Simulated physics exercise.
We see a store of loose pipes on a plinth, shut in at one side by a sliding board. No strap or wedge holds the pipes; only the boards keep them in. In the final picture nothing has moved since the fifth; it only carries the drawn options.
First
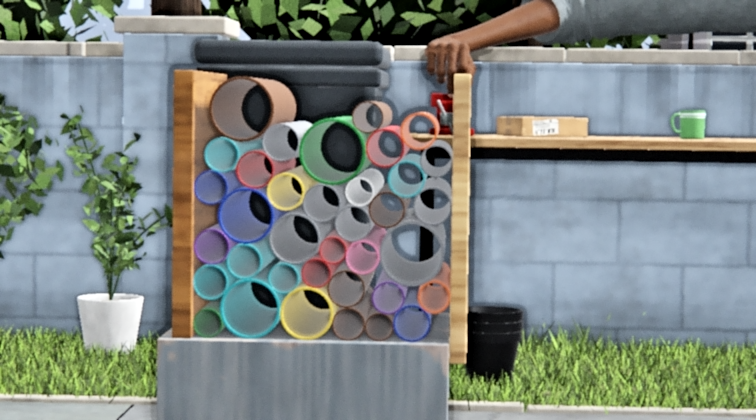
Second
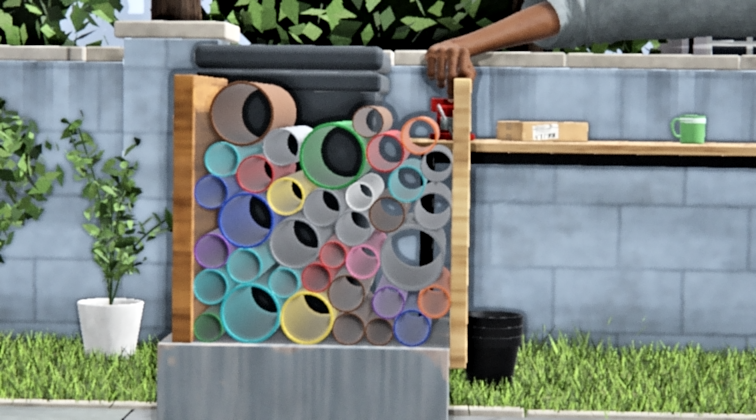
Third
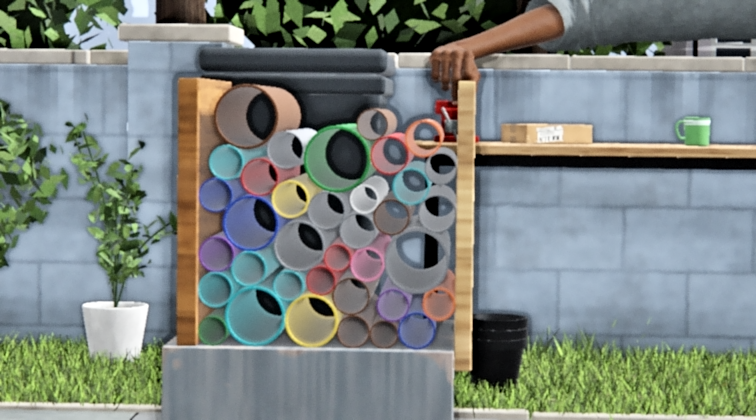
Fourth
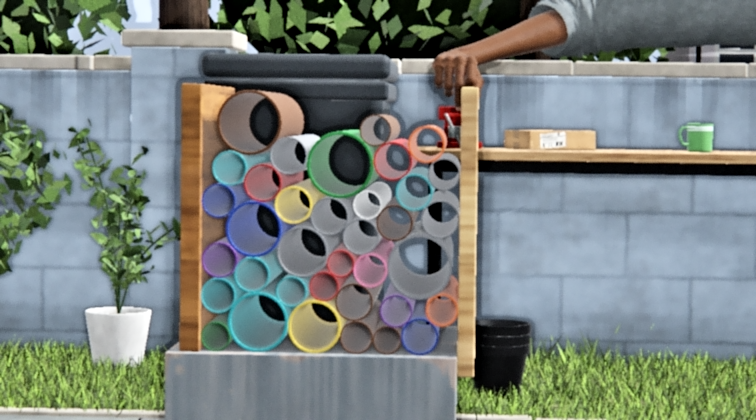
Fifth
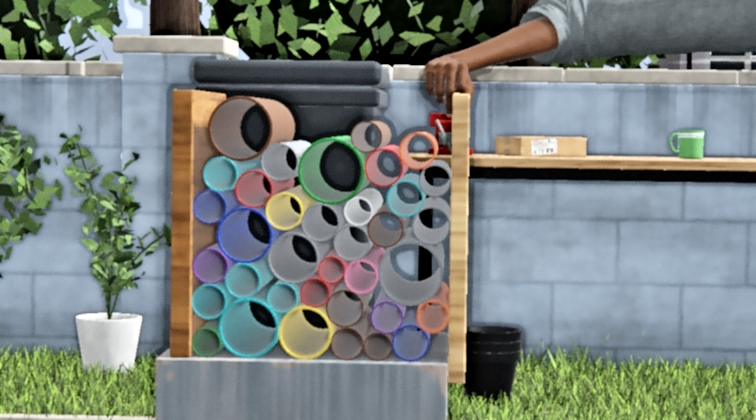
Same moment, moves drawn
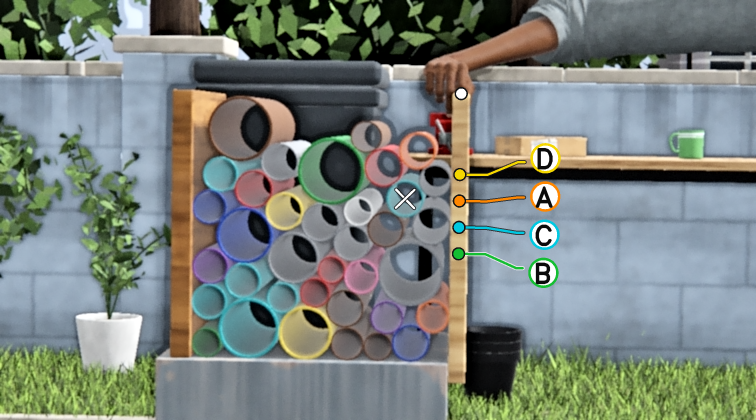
In a walled garden, a hand resting on the right board beside stacked colourful pipes, the view shifting slightly, nothing else moving.
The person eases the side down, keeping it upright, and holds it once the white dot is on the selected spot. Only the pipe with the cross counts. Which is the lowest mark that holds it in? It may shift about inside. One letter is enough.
Lower it to C and no more.
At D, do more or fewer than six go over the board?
Fewer than six.
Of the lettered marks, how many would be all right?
The number is three.
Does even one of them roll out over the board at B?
Yes, at B.
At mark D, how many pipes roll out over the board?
At D the number is none.
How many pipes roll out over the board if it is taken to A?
At A the number is none.
On the copy, A at (459, 201); B at (458, 253); C at (459, 227); D at (460, 175); the cross at (405, 199); the white dot at (461, 94).
On C. First, top of the board (452, 155).
Then, top of the board (451, 224).
Finally, top of the board (451, 227), two out over the board, the crossed one still inside.
By contrast, A keeps the crossed one inside; B lets the crossed one out; D keeps the crossed one inside.
